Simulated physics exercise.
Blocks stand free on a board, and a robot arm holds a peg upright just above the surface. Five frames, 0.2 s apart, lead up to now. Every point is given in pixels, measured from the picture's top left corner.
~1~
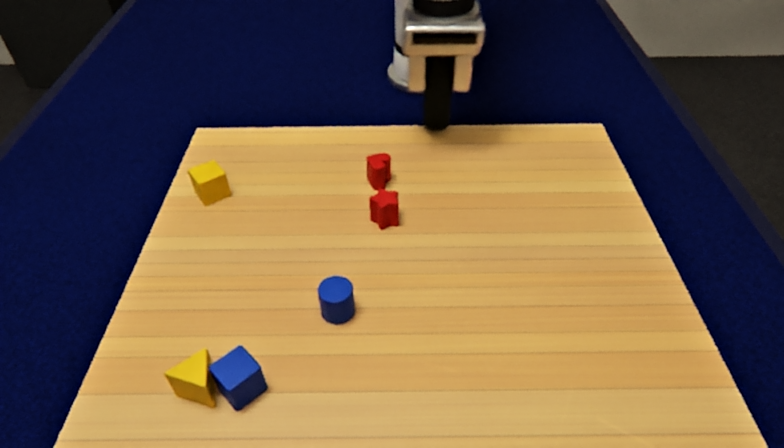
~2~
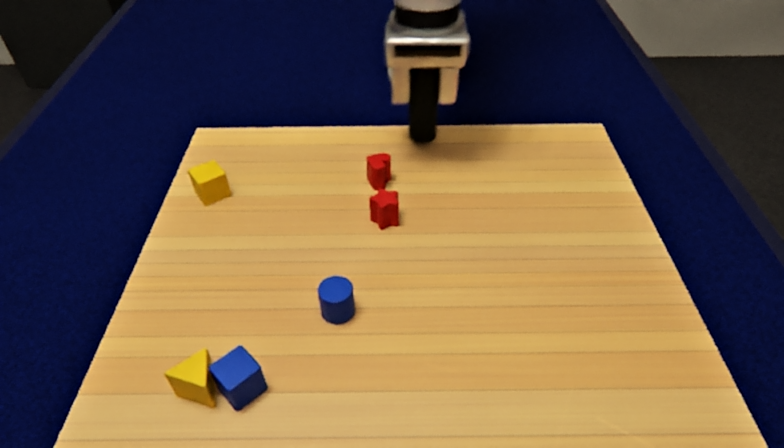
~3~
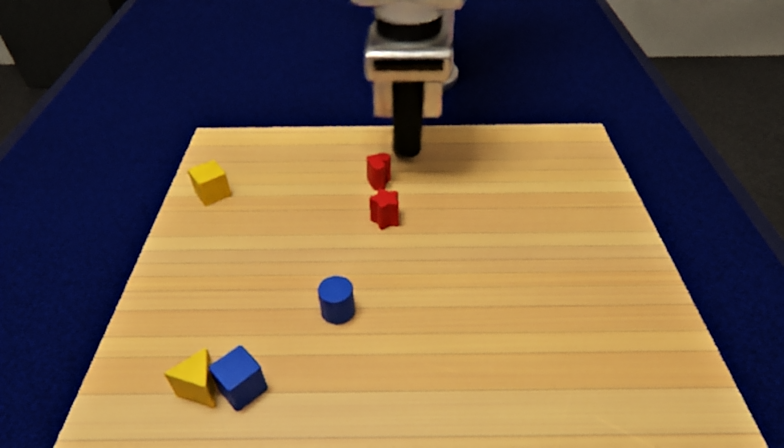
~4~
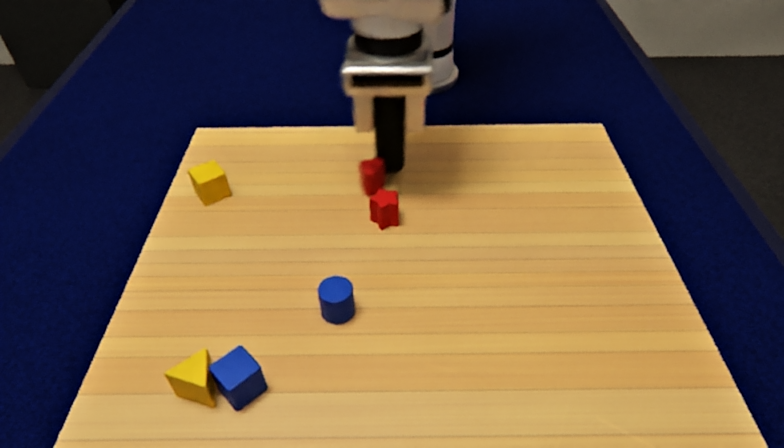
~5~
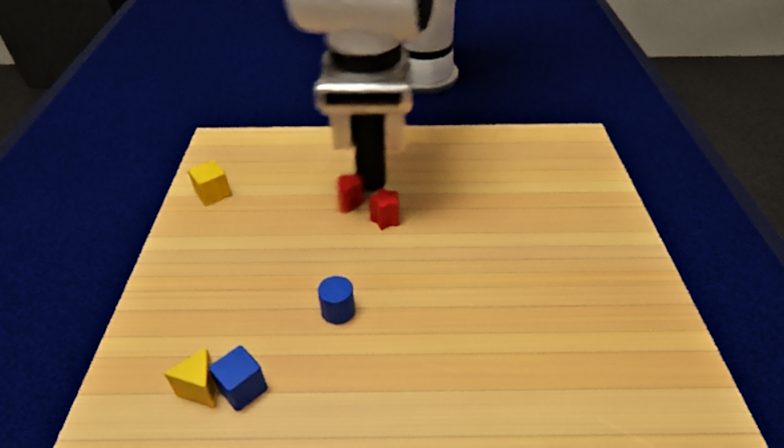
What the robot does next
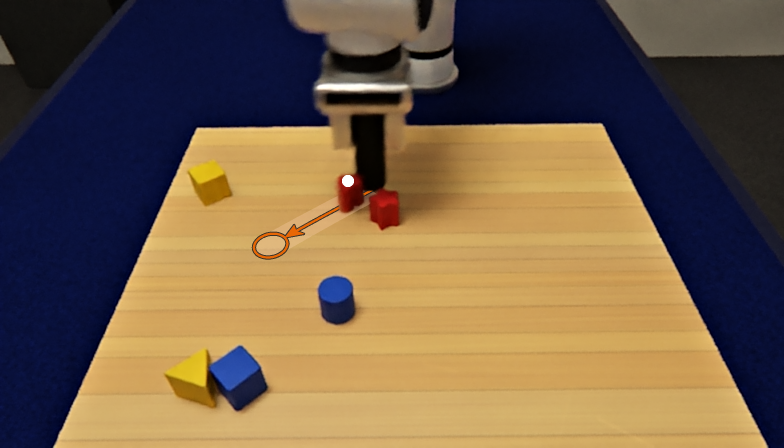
A robot arm moved its black peg down and left across the wooden board, pushing the red heart block leftward and toward the viewer, while the red star and the blue and yellow blocks stayed put.
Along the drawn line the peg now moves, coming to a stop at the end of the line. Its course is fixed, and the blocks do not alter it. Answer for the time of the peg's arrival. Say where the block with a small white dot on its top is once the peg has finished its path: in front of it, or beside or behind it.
I believe the block with a small white dot on its top keeps its place ahead of the peg.
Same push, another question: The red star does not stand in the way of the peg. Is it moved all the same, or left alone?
Left where it is.
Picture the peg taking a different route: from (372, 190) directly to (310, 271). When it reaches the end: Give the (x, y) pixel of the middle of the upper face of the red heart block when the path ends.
(311, 202)
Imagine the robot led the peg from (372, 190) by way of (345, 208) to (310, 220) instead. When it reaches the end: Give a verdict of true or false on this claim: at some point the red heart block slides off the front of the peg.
This is false.
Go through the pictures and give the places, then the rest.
The first frame shows peg's lower end at (436, 123); red heart block at (379, 160); red star at (385, 197).
The second frame shows peg at (422, 136); blocks still.
The third frame shows peg at (407, 150); blocks still.
The fourth frame shows peg at (390, 165); red heart block at (371, 165).
The fifth frame shows peg at (371, 182); red heart block at (348, 181); red star at (385, 197).
Drawn move, from (372, 190) to (271, 245); the dot is on the red heart block.
The first path, step by step. One third of the way, peg at (339, 199); red heart block at (312, 198).
Two thirds of the way, peg at (304, 218); red heart block at (273, 215), turned 20° clockwise.
At the end, peg at (269, 237); red heart block at (235, 228), turned 65° clockwise; red star still.
